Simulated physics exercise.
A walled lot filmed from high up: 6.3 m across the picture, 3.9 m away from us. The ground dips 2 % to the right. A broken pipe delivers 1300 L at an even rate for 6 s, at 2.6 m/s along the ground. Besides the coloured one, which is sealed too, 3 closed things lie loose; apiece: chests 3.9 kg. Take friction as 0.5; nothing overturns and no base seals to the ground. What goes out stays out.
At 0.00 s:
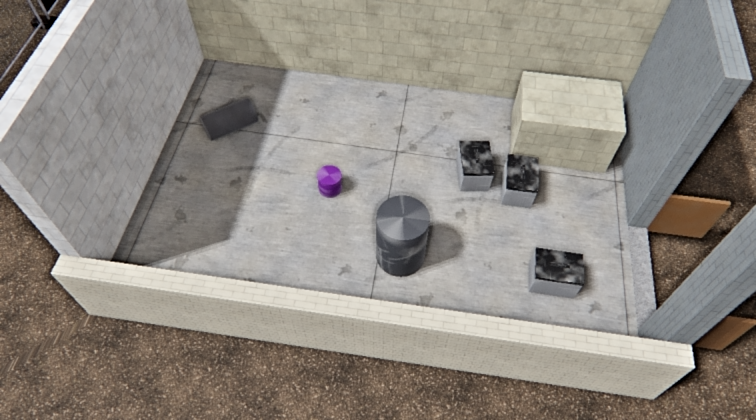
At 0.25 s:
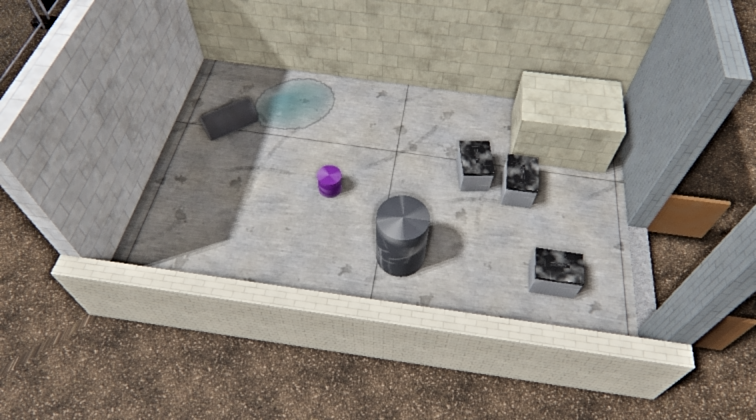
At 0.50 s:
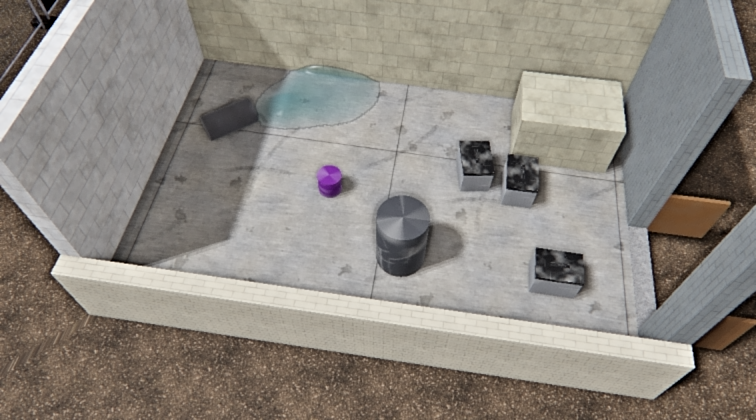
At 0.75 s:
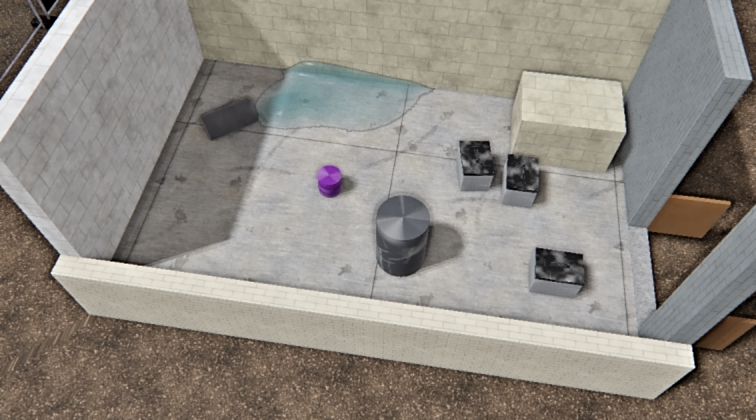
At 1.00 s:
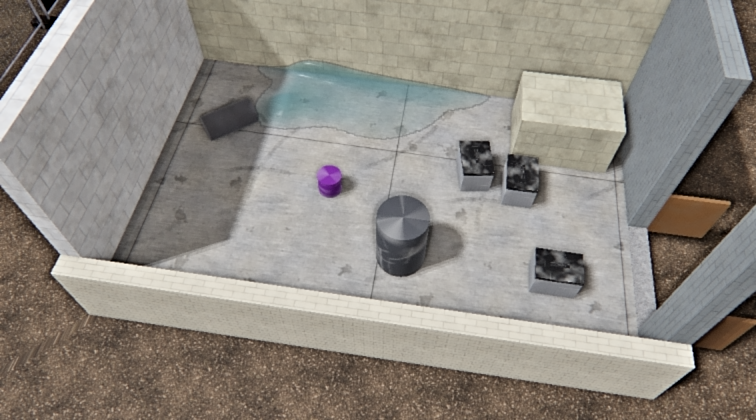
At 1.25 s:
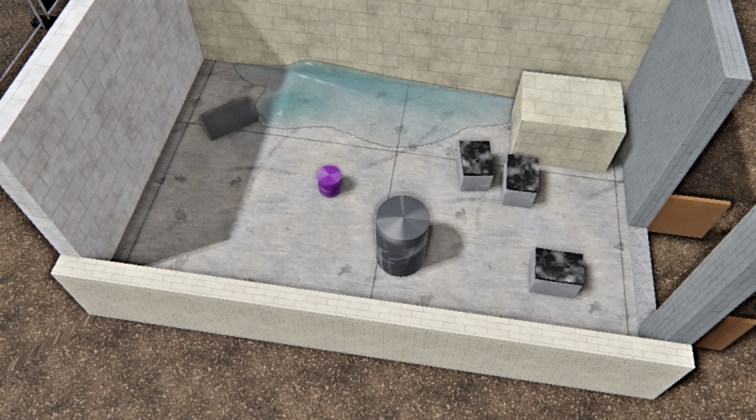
Shallow blue-green water spreading rightward along the back wall of a walled lot, while a purple pail and dark-topped blocks stay still.
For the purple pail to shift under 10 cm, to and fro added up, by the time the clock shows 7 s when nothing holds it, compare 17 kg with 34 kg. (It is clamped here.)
For it, the smaller load will do.
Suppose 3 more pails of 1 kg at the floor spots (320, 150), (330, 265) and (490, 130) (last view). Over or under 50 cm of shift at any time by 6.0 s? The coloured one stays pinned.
In turn: Under, short of it, more.
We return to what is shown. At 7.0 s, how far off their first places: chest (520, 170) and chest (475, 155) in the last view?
In that order: Washed out, 120 cm.
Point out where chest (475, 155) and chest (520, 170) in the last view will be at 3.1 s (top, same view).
Near (456, 172) and (562, 237).
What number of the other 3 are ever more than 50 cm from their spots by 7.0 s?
That makes 3.
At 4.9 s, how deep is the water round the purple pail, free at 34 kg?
Roughly 0 cm.
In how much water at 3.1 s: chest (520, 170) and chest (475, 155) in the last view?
About 3 and 3 cm.
After 1.8 s the purple pail would be 0 cm from its start with 17 kg and 0 cm from its start with 34 kg; 0 cm of water round it then.
After 3.1 s the purple pail would be 0 cm from its start with 17 kg and 0 cm from its start with 34 kg; 0 cm of water round it then.
After 4.9 s the purple pail would be 0 cm from its start with 17 kg and 0 cm from its start with 34 kg; 0 cm of water round it then.
After 7.0 s the purple pail would be 0 cm from its start with 17 kg and 0 cm from its start with 34 kg; 0 cm of water round it then.
